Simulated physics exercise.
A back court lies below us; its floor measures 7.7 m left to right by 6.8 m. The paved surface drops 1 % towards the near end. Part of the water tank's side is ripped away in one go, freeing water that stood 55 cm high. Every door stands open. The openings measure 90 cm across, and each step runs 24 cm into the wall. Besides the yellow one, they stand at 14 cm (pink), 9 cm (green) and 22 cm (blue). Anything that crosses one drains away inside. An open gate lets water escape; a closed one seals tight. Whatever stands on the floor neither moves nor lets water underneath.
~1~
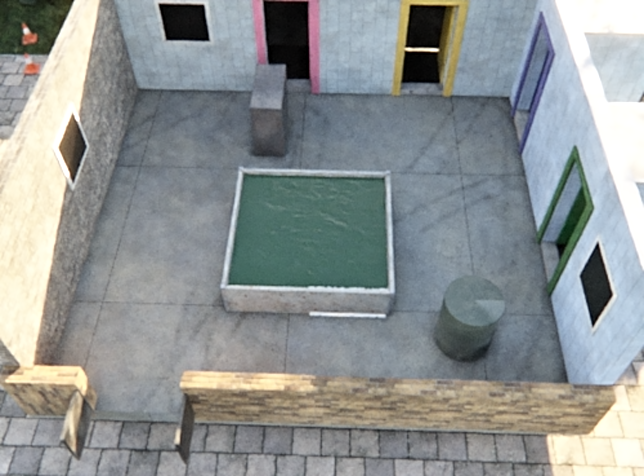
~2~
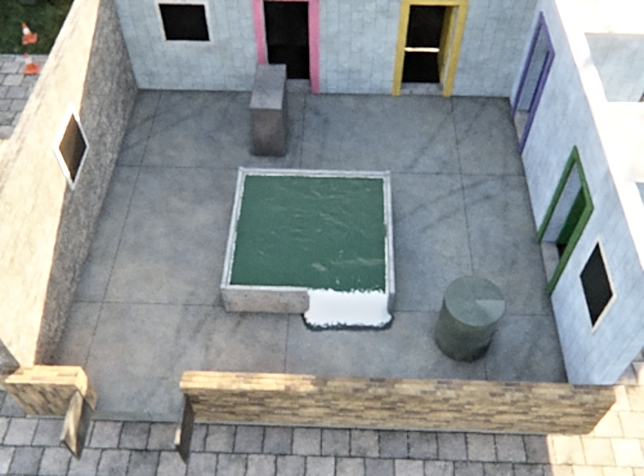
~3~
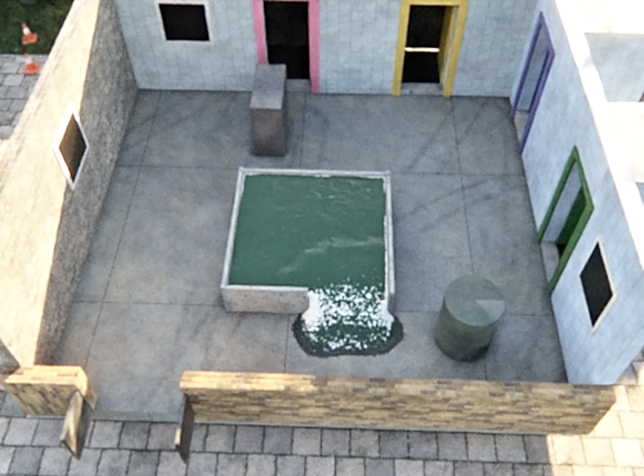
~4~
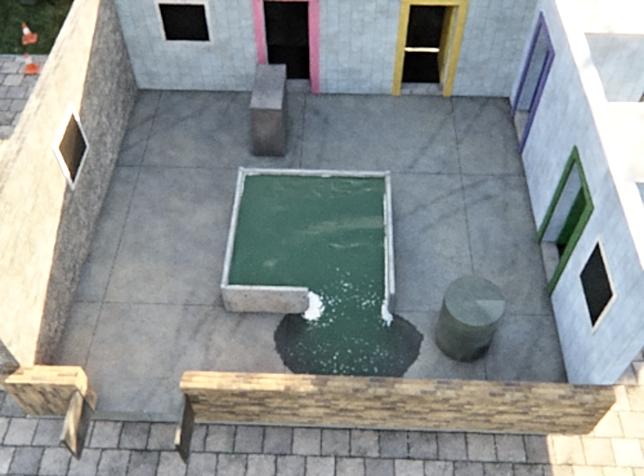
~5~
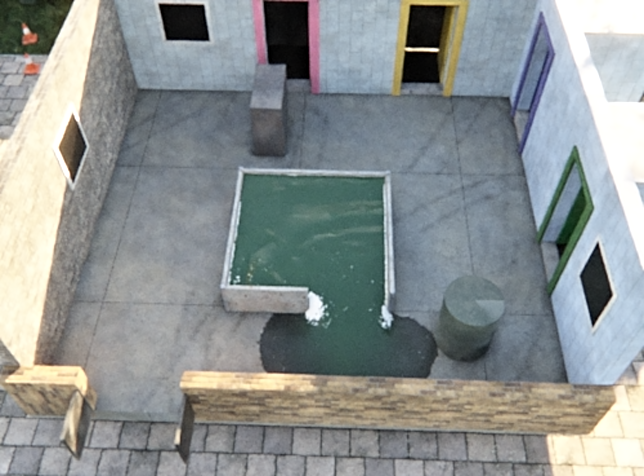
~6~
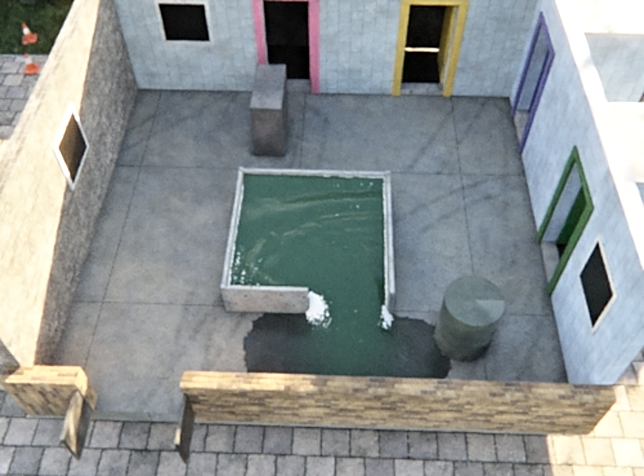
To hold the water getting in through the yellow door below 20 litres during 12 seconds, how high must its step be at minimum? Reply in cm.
6.5 cm.
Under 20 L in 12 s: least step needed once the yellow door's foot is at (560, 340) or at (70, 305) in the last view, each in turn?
You'd want about 20 cm there first, then about 11.0 cm.
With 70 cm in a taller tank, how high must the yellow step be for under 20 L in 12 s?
In that case, roughly 9.5 cm.
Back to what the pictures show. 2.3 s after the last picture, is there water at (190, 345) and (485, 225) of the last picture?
Note: Point one reached; point two not yet reached.
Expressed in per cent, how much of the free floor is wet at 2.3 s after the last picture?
Roughly 30 percent of the floor is wet.
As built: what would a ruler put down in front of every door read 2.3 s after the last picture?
Depths in cm - pink: 0, green: 6, yellow: 0, blue: 0.
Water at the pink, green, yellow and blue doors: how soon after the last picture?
Pink 6.5 s, green 1.8 s, yellow 4.5 s, blue 3.4 s.
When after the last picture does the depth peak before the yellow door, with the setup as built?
Roughly 5.5 s.
Then, 0.7 s after the last picture water covers 10 % of the floor, deepest (41 cm) near (353, 391); it has not reached the yellow door.
Then, 2.3 s after the last picture water covers 30 % of the floor, deepest (40 cm) near (553, 409); it has not reached the yellow door.
Then, 11.3 s after the last picture water covers 95 % of the floor, deepest (11 cm) near (353, 403); 6 cm at the yellow door, 0 litres in over its 11 cm step.
At the yellow door as built, the water peaked near 10 cm, 5.3 s after the last picture.
Run again over the same 12 s with other heights there, 41 litres in over 5 cm, 12 litres over 7 cm. The limit of 20 litres is kept from about 6.5 cm up.
